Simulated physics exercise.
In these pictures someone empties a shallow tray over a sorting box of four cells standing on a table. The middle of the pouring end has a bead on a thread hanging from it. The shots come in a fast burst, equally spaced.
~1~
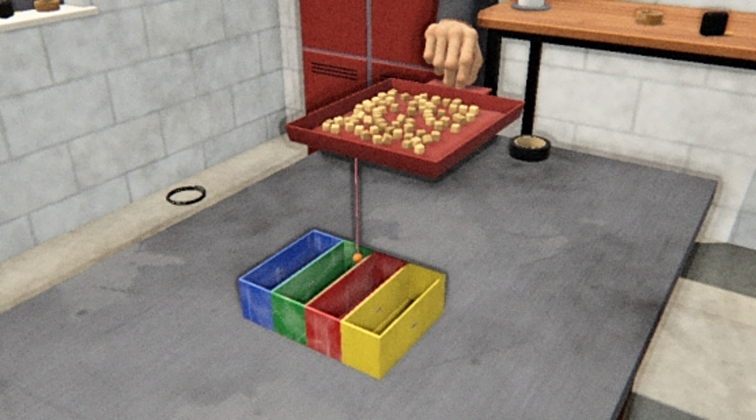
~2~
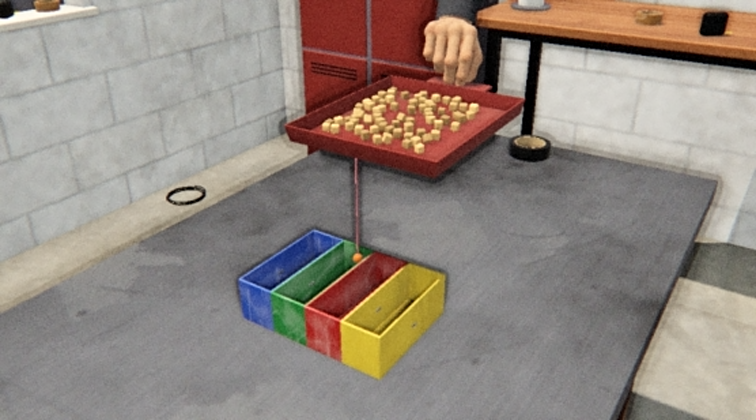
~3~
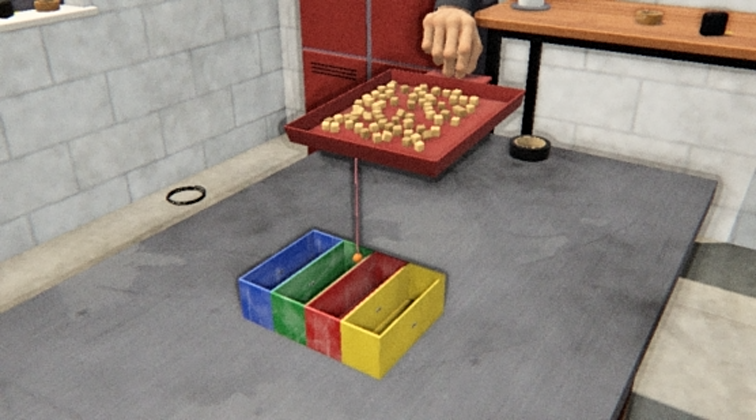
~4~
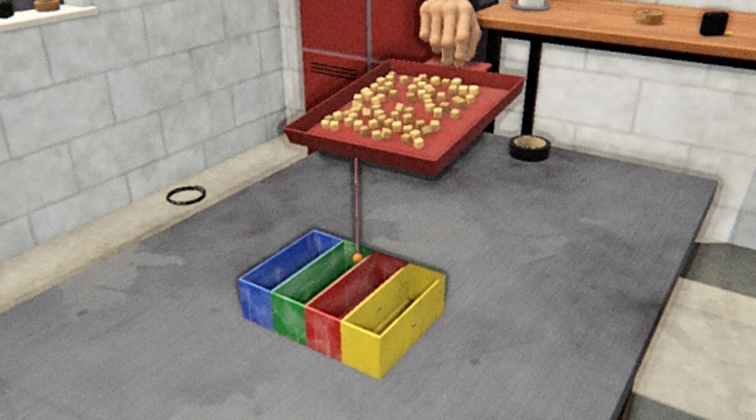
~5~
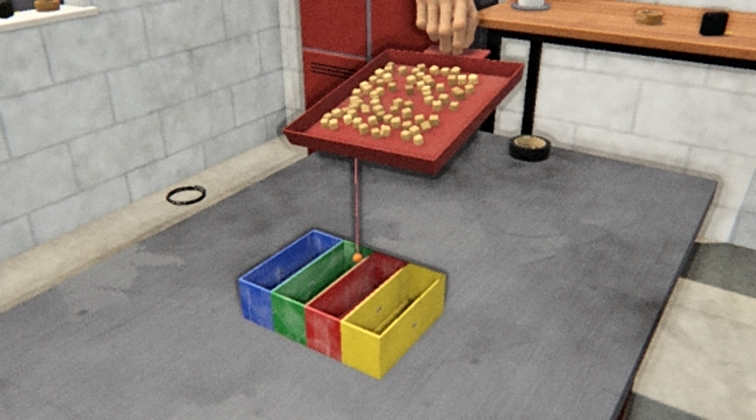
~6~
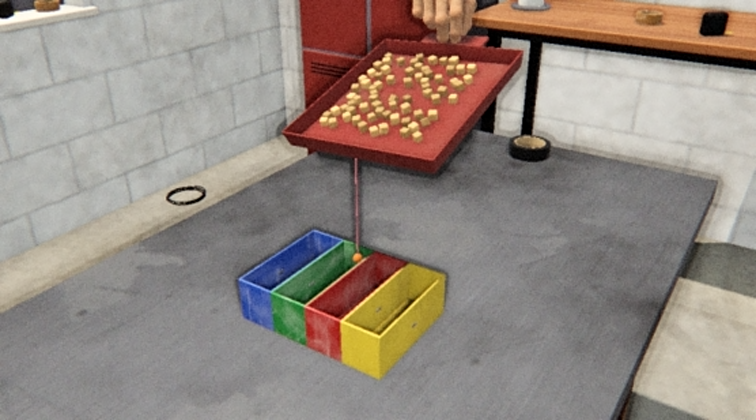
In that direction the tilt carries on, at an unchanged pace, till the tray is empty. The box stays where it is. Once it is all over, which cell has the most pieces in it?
The blue cell.
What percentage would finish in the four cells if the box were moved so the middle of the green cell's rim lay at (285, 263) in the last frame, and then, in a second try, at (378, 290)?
Result: 90 % and 30 %.
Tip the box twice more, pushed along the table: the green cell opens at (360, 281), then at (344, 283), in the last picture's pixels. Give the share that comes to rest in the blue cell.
20 and 30 in a hundred.
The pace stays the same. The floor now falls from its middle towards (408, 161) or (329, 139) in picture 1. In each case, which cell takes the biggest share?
Case 1 - the yellow cell. Case 2 - that blue cell.
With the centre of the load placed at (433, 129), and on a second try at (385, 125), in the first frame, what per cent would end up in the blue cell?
Close to 30 per cent, followed by close to 30 per cent.
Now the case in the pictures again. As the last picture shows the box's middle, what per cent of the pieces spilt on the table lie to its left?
Estimate: About 90 in every hundred.
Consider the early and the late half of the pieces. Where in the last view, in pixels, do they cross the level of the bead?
Earlier portion about (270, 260); later portion about (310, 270).
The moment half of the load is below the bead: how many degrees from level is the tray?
The tilt is near 115° by then.
Soon, tray tipped steeply; all on the tray.
A while on, tray tipped right over; nearly all on the tray; a stray few in the green cell; a stray few in the blue cell; a small part falling or outside the box.
Towards the end, tray tipped past a quarter turn; about a third in the blue cell; about a quarter in the green cell; a small part in the red cell; about a quarter falling or outside the box.
Finally, tray tipped past a quarter turn; about a third in the blue cell; about a quarter in the green cell; a small part in the red cell; none in the yellow cell; about a quarter outside the box.
